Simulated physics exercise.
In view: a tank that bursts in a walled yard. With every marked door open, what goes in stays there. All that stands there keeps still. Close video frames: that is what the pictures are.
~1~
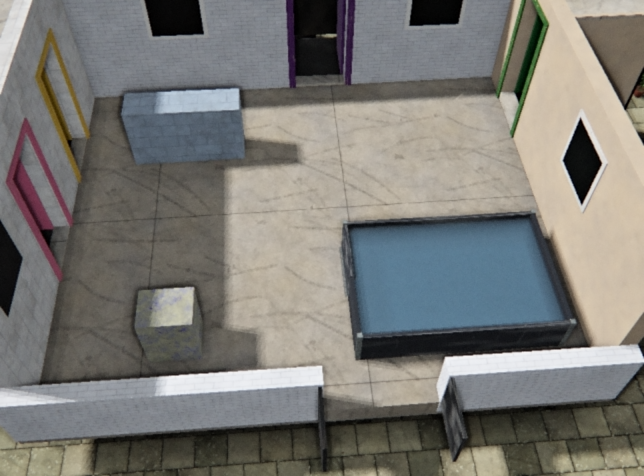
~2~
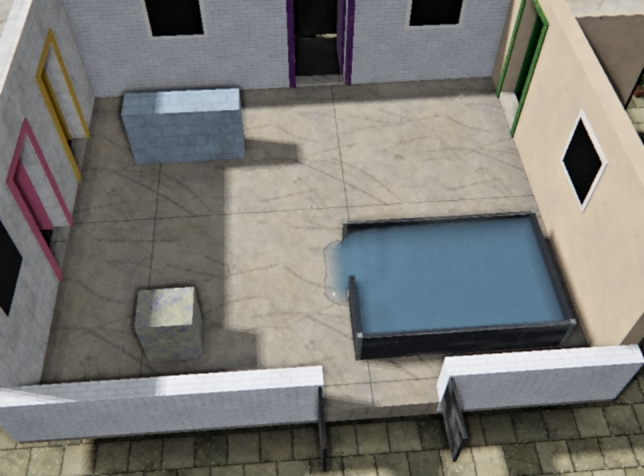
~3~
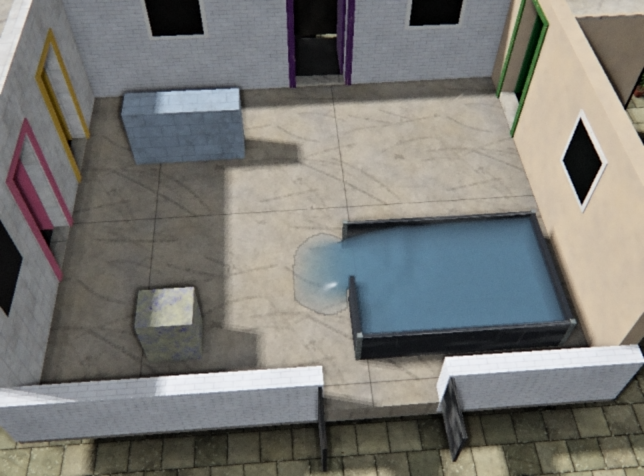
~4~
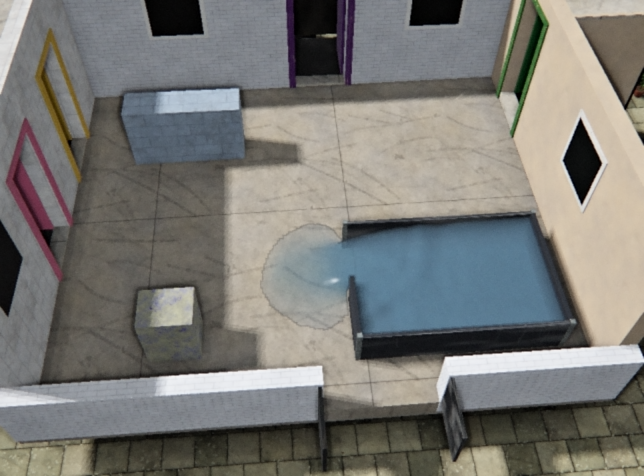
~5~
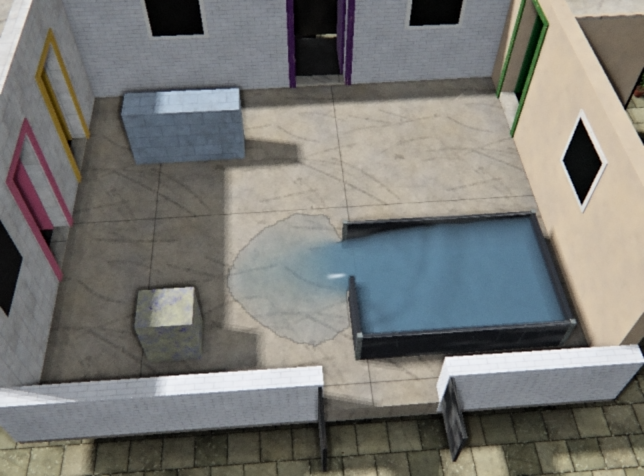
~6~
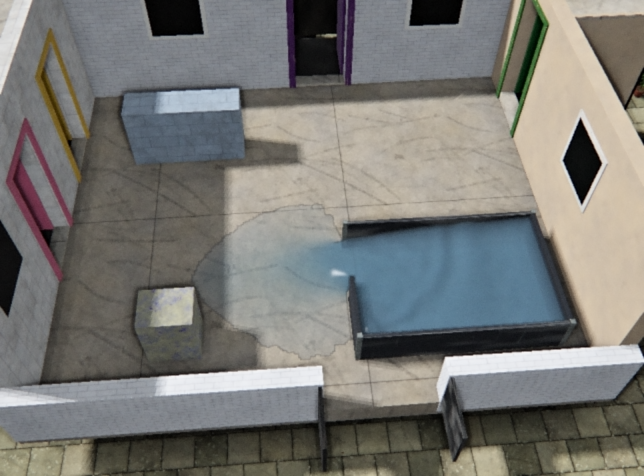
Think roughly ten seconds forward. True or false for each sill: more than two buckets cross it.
Yellow door - true; green door - false; pink door - true; purple door - false.
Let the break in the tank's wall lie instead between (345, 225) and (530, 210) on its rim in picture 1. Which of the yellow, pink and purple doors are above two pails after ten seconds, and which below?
The yellow door tops the limit, the pink door tops the limit and the purple door tops the limit.
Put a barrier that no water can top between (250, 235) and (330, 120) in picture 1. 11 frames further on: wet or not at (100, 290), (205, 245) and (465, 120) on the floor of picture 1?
Taking the points in turn, they are inundated, inundated and high and dry.
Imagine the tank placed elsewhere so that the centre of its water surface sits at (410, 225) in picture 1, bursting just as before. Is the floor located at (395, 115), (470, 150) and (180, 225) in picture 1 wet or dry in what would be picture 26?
In order: Untouched, untouched, submerged.
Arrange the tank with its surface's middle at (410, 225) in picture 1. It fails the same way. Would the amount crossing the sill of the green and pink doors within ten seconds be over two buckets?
Log: Green misses the mark; pink breaks the limit.
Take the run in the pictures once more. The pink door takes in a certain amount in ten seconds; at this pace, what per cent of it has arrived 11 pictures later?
It comes to around 5 percent of the ten-second total.
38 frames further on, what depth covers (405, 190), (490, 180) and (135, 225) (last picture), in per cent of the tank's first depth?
Readings in order: Around 0, 0 and 25 %.
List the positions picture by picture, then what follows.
The first picture shows still water in the tank at (452, 273).
In the second picture, the front is at (335, 246), out from the gap at (350, 265).
In the third picture, the front is at (303, 251), out from the gap at (349, 267).
In the fourth picture, water pours out at (349, 267) and has run to (268, 287).
In the fifth picture, water pours out at (349, 267) and has run to (235, 286).
In the sixth picture, water pours out at (349, 267) and has run to (202, 271).
A moment on, water covers 20 % of the floor; the yellow door not reached, the green door not reached, the pink door not reached, the purple door not reached.
Next, water covers 35 % of the floor; the yellow door not reached, the green door not reached, the pink door under two buckets in, the purple door not reached.
Then, water covers 45 % of the floor; the yellow door over two buckets in, the green door not reached, the pink door far over two buckets in, the purple door not reached.
Later, water covers 50 % of the floor; the yellow door over two buckets in, the green door not reached, the pink door far over two buckets in, the purple door not reached.
In the end, water covers 65 % of the floor; the yellow door far over two buckets in, the green door not reached, the pink door far over two buckets in, the purple door not reached.
